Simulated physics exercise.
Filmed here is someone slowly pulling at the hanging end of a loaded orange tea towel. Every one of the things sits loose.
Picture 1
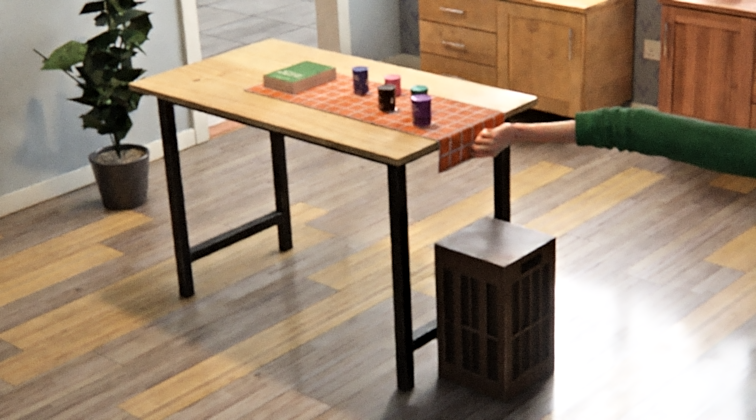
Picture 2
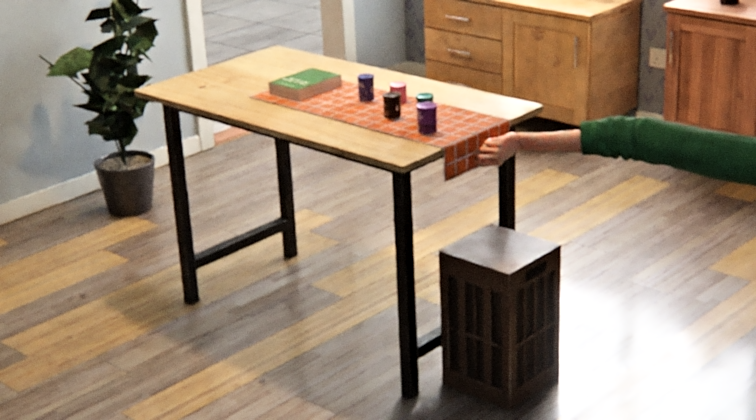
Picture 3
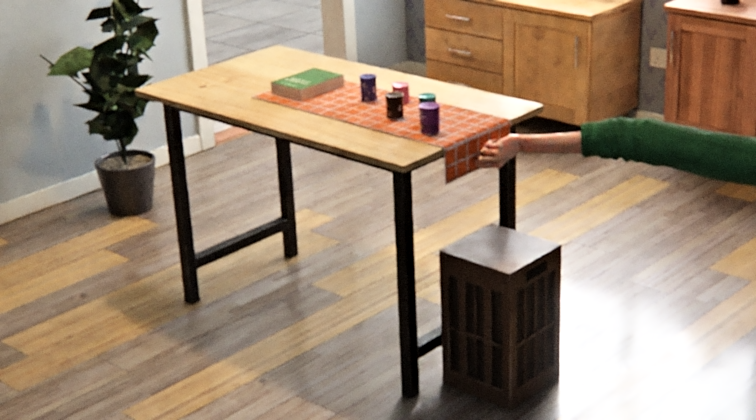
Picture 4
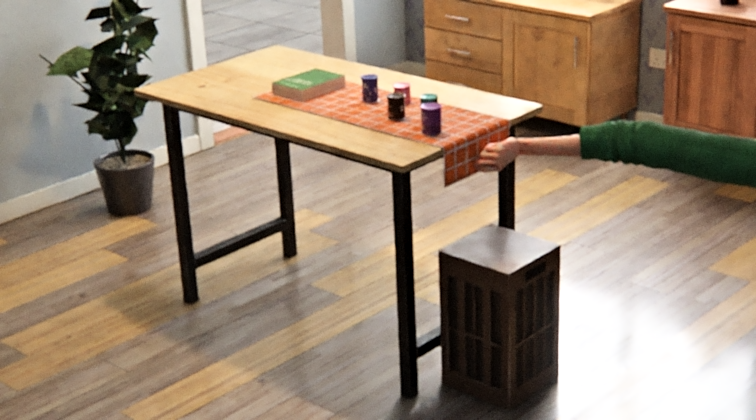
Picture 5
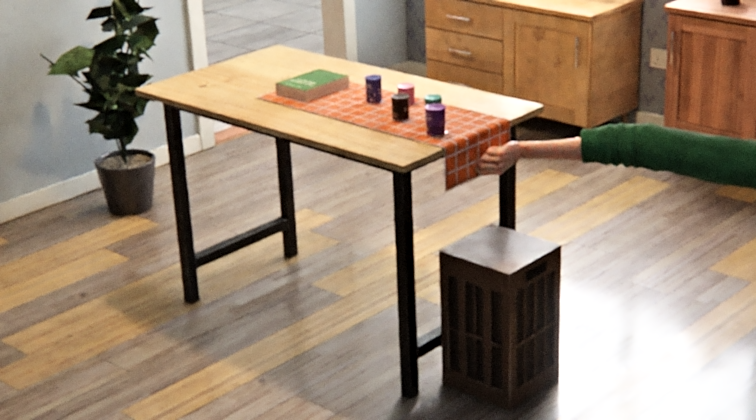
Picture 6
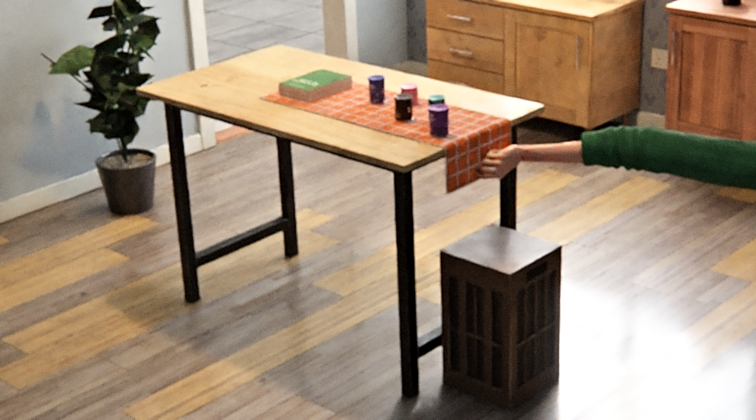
Orange checked cloth creeping over a table's right edge as a green-sleeved arm pulls it, carrying small containers and a book.
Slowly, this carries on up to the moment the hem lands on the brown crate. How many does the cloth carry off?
Going over the edge will be two of them.
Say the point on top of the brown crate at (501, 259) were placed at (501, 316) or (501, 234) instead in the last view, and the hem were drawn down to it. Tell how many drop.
Counts: 4, 1.
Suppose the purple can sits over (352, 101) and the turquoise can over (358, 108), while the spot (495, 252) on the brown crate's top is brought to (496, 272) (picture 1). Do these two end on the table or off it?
In the end the purple can rides it out; meanwhile the turquoise can rides it out.
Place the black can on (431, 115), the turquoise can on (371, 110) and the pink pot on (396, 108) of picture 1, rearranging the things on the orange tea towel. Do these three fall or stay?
The black can ends up knocked off; the turquoise can ends up still aboard; the pink pot ends up still aboard.
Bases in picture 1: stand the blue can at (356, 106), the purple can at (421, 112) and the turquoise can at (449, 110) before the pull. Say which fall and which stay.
Record - blue can retained; purple can lost; turquoise can lost.
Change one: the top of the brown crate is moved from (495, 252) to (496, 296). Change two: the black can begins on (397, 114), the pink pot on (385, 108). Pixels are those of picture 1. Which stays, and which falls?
The black can does not stay aboard, and the pink pot does not stay aboard.
Soon after, hem near (482, 225); purple can gone.
Then, hem on the crate; purple can and turquoise can gone.
At rest, hem on the crate; purple can and turquoise can gone. Over the edge go two.
